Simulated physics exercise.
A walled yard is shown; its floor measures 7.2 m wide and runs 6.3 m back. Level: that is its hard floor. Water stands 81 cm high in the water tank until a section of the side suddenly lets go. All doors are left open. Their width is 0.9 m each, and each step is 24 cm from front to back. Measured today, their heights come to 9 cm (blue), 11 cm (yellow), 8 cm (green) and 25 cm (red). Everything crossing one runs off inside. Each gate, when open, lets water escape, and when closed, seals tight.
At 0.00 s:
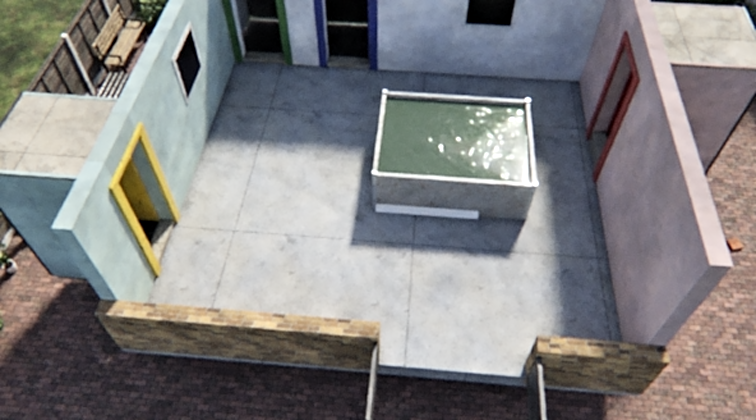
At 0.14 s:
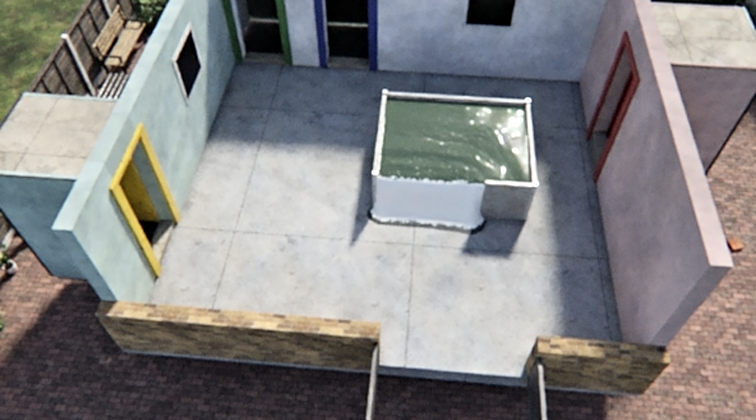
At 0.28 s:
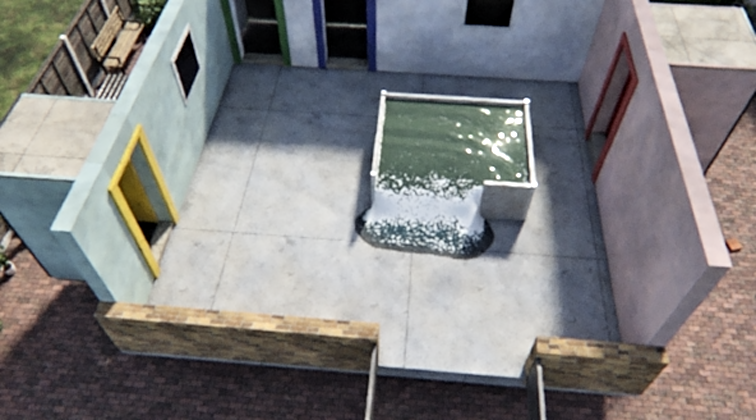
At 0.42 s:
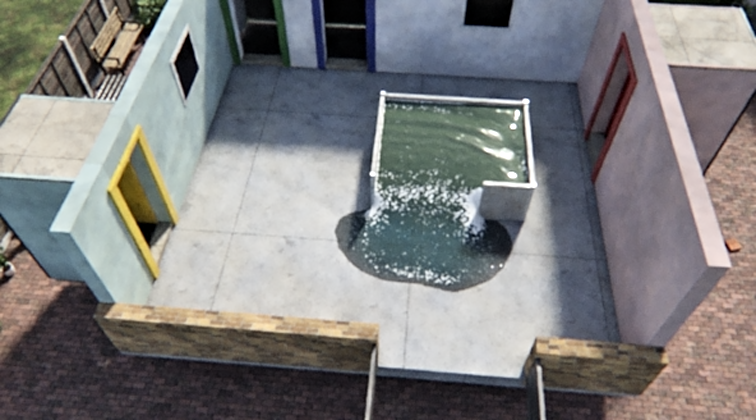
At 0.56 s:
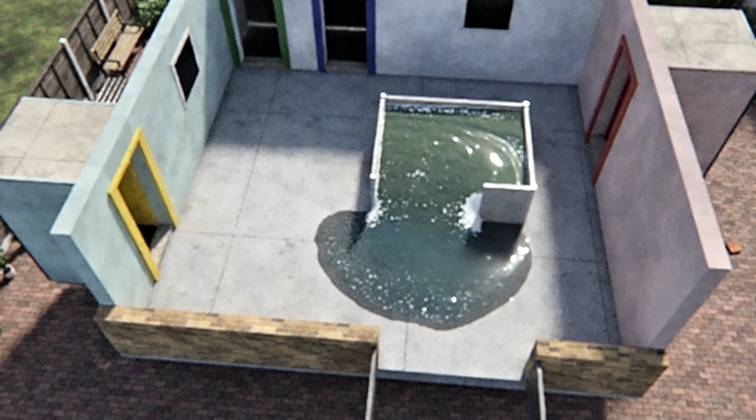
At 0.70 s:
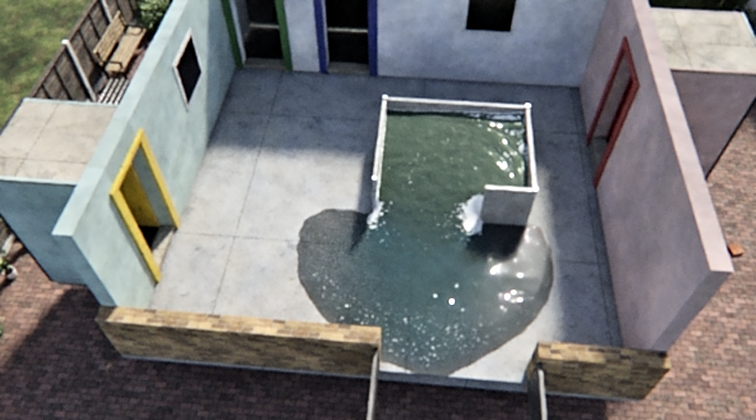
Green water pours from the tank's open front and spreads across the grey yard floor.
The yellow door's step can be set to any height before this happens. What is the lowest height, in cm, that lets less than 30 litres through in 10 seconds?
About 13 cm.
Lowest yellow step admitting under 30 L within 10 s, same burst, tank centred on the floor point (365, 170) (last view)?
You'd need some 18 cm.
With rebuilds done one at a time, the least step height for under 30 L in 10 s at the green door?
Roughly 8.5 cm at the green door.
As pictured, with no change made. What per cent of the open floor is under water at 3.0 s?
Wet share: Around 40 %.
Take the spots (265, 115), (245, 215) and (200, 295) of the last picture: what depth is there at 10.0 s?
Ordered as asked: 6, 4, 7 cm.
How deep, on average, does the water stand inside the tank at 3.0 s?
It averages near 26 cm.
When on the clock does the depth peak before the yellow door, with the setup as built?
Around 3.2 seconds.
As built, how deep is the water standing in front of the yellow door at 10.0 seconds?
You'd measure close to 6.0 cm there.
After 1.4 s water covers 30 % of the floor, deepest (46 cm) near (366, 353); it has not reached the yellow door.
After 3.0 s water covers 40 % of the floor, deepest (38 cm) near (138, 334); 19 cm at the yellow door, 2 litres in over its 11 cm step.
After 10.0 s water covers 95 % of the floor, deepest (9 cm) near (575, 110); 6 cm at the yellow door, 46 litres in over its 11 cm step.
At the yellow door as built, the water arrived by 2.5 s and peaked near 19 cm at 3.2 s.
With a step of 11 cm, 46 litres would have come in within the 10 s; with 15 cm, 18 litres. So under 30 litres takes about 13 cm.
